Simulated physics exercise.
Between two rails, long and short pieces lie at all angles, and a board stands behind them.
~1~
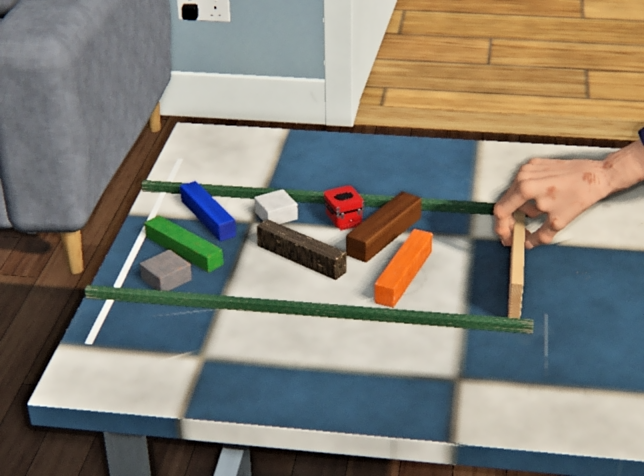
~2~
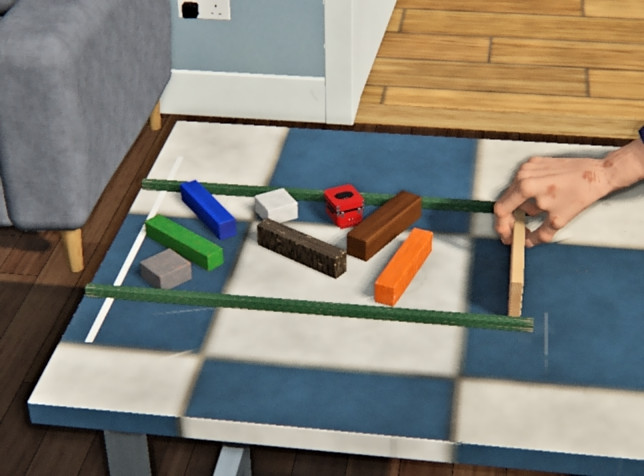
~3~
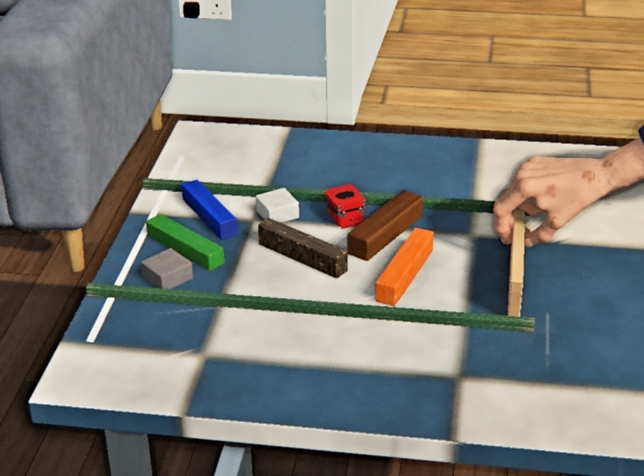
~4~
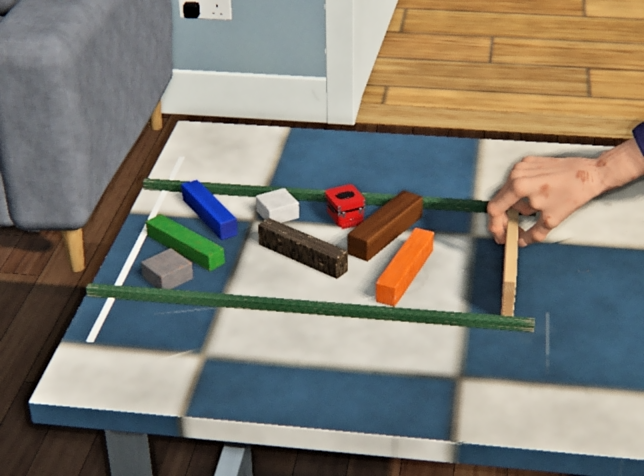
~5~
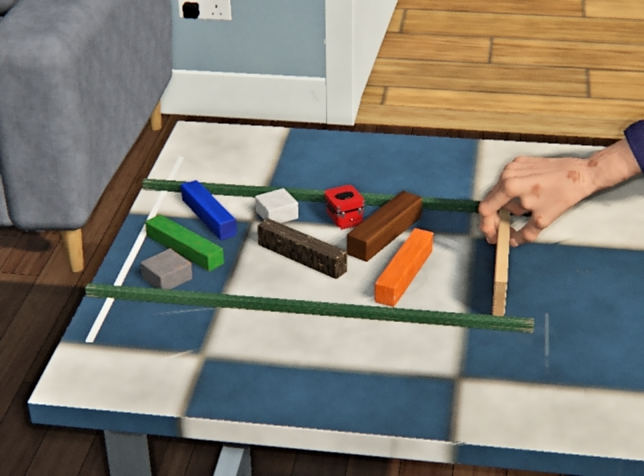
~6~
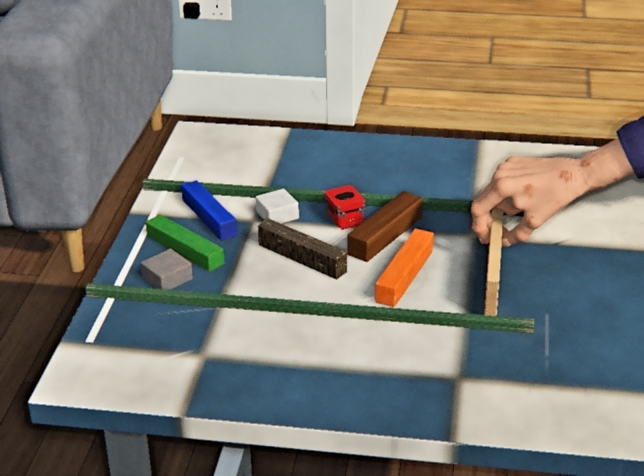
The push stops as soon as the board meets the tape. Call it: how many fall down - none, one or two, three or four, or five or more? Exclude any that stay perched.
Call: Five or more fall down.
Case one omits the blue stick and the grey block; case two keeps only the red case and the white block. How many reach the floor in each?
Fallen: 4 in the first try, 4 in the other.
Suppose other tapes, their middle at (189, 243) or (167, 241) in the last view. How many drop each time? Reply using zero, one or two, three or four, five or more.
Place by place: Three or four, then 3 or 4.
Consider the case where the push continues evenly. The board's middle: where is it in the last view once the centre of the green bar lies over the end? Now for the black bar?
Middle: Roughly (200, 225); roughly (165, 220).
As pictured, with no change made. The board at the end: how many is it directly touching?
It adds up to 2.
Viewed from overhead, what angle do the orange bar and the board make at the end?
Somewhere near 0 degrees, I'd say.
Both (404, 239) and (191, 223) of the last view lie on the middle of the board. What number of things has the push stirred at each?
By then 2, and later 8.
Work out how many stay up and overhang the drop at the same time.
The count is 1.
A little later, none off yet; grey block at rest near (167, 270); green bar at rest near (184, 242); blue stick at rest near (209, 209).
Next, none off yet; grey block at rest near (167, 270); green bar at rest near (183, 243); blue stick shifted a little near (192, 207).
Later still, none off yet; grey block shifted about its own width near (111, 274); green bar shifted about its own width near (107, 237); blue stick tilted well over near (111, 209).
When it is over, the number that fall off is five or more; down, red case, black bar, white block, blue stick, green bar and grey block.
